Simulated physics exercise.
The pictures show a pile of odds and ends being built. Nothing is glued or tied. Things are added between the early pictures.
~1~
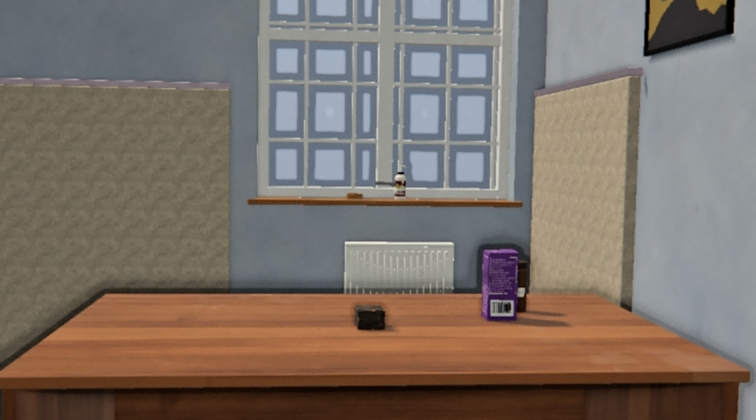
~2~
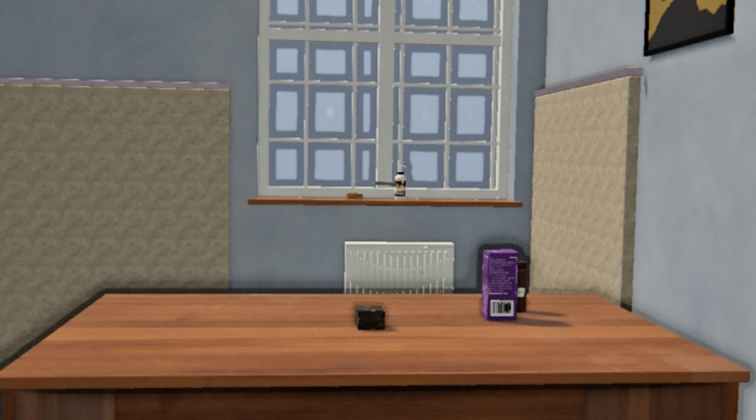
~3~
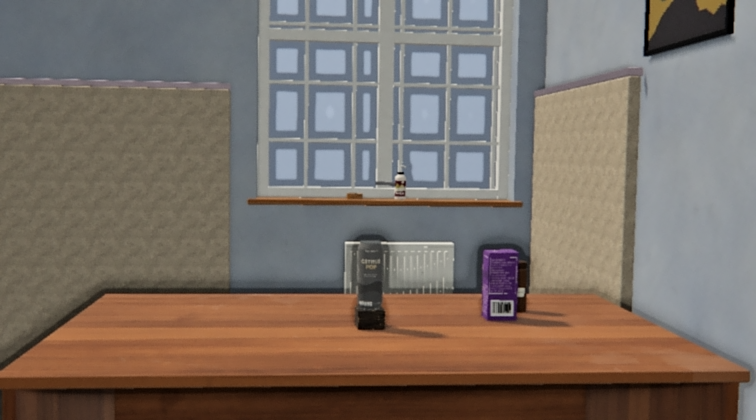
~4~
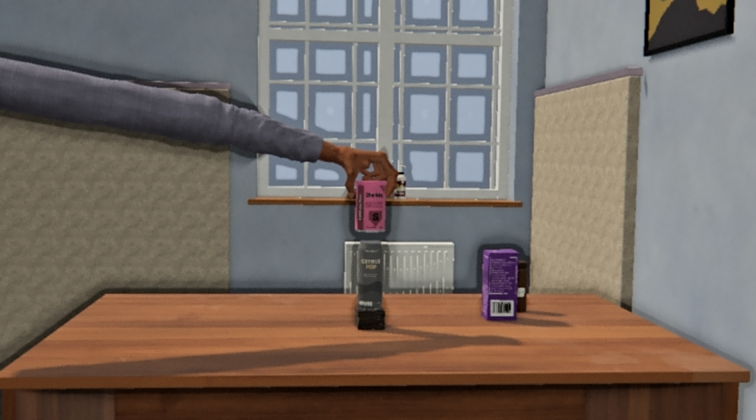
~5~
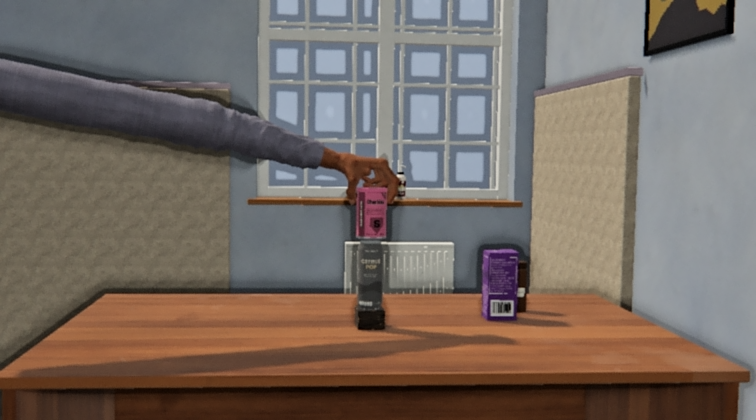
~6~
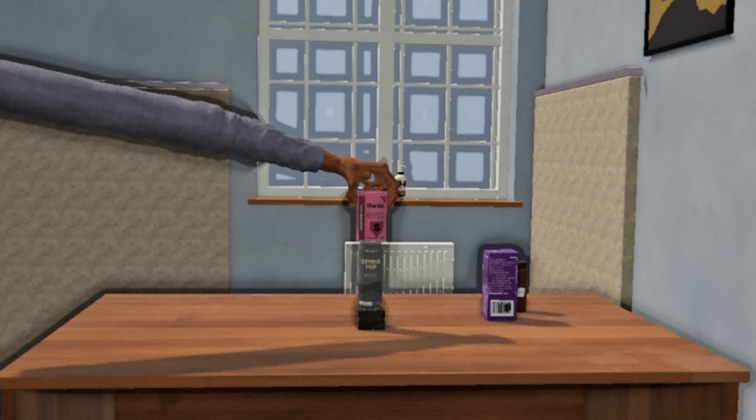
A tall grey container appeared on the small black object on the wooden table, then a hand reaching from the left lowered a pink tin onto it and kept hold, while the purple carton stayed still.
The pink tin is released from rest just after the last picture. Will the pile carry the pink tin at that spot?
It stays up.
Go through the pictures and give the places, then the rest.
The last thing is not in view yet, in the first frame.
The last thing is not in view yet; purple carton (500, 285), in the second frame.
The last thing is not in view yet; grey can (370, 275), in the third frame.
On its way; pink tin (370, 206); purple carton (500, 285), in the fourth frame.
On its way; pink tin (372, 213); grey can (370, 275), in the fifth frame.
In place under the hand; pink tin (372, 217); purple carton (500, 285), in the sixth frame.
Then, 0.60 s past the last view, nothing moves.
Then, 1.60 s past the last view, pink tin resting near (372, 217).
Finally, all 5 still in place. Final places as the last picture's camera would see them, pink tin near (372, 217). The pile holds.
